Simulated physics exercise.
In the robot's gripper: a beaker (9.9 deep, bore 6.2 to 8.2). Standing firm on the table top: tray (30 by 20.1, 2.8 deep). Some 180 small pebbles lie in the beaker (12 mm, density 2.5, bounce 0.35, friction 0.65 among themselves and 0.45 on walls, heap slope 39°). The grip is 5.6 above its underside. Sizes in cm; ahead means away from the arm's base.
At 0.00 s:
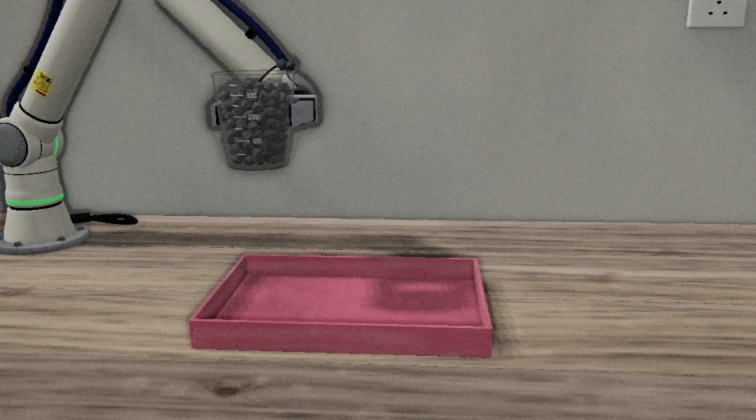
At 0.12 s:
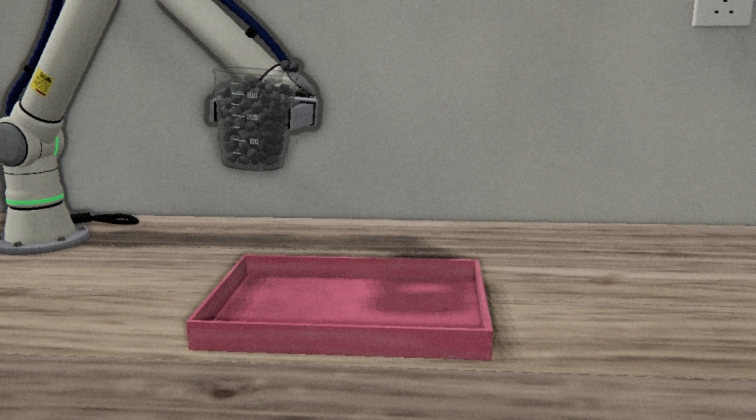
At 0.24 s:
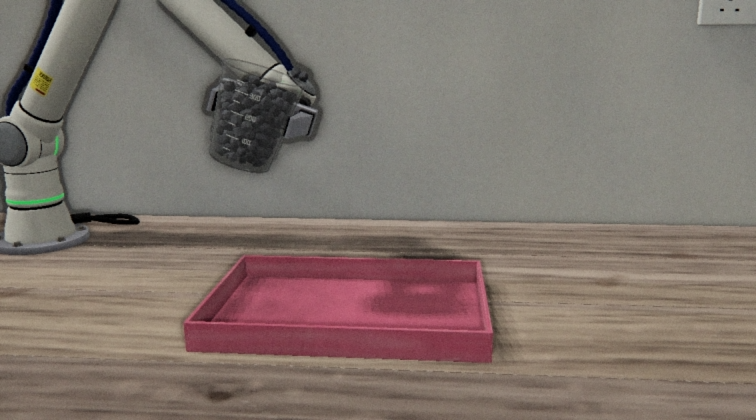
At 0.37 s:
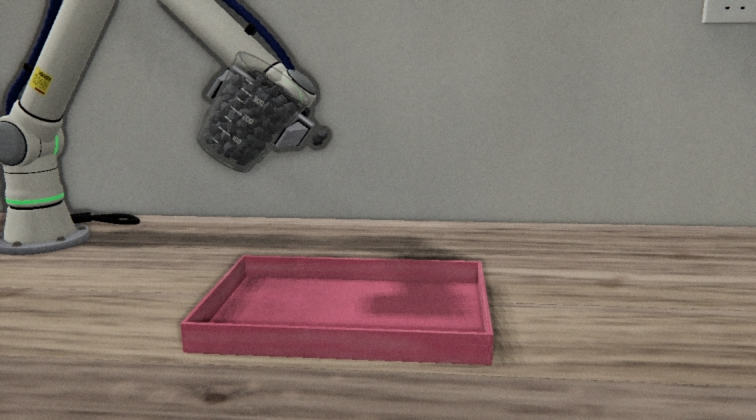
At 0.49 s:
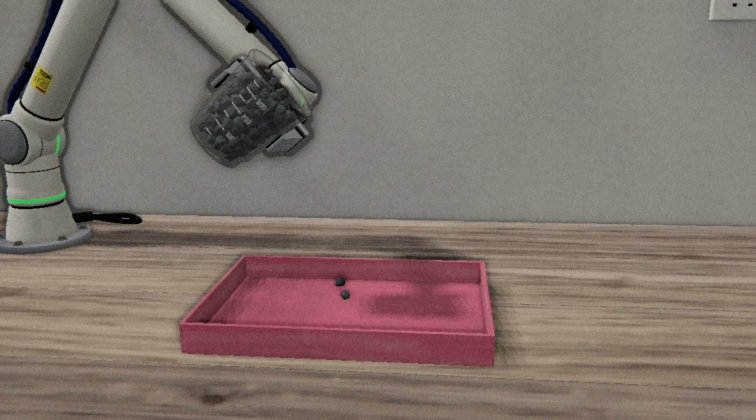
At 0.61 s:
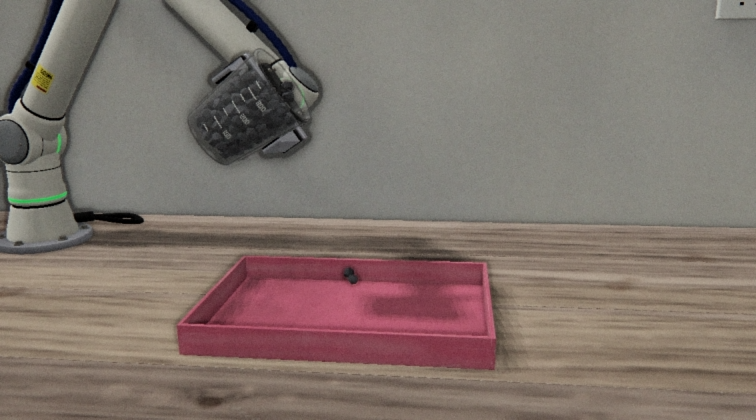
A robot arm held a clear beaker full of small dark pebbles above a pink tray on a wooden table, then tilted it steadily forward, and two pebbles dropped into the tray.
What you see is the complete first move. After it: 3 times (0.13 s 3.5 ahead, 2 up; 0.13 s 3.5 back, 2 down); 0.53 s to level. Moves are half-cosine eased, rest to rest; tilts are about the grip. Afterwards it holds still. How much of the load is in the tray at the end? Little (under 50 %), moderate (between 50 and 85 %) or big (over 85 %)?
Share in the tray: Little (under 50 %).
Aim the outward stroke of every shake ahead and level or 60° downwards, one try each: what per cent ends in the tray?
About 15 and 0 per cent.
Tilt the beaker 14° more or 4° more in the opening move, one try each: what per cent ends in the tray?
Some 60 and 40 per cent.
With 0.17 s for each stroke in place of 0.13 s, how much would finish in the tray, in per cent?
In that case some 5 per cent.
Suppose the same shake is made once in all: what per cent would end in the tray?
In that case some 15 per cent.
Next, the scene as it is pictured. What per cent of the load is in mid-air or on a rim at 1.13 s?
About 9 per cent.
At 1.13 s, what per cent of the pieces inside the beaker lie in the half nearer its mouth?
Roughly 55 per cent.
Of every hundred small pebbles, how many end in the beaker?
About 70 per cent.
After 1.13 s, tilted 56° forward, highest piece 25 above the table; 143 in the beaker, 22 in the tray, 17 in flight or on a rim.
After 1.66 s, tilted 28° forward, highest piece 26 above the table; 124 in the beaker, 58 in the tray.
After 2.12 s, level, highest piece 27 above the table; 124 in the beaker, 58 in the tray.
After 3.17 s, level, highest piece 27 above the table; 124 in the beaker, 58 in the tray.
In the end, 124 in the beaker, 58 in the tray. That is 32 % in the tray.
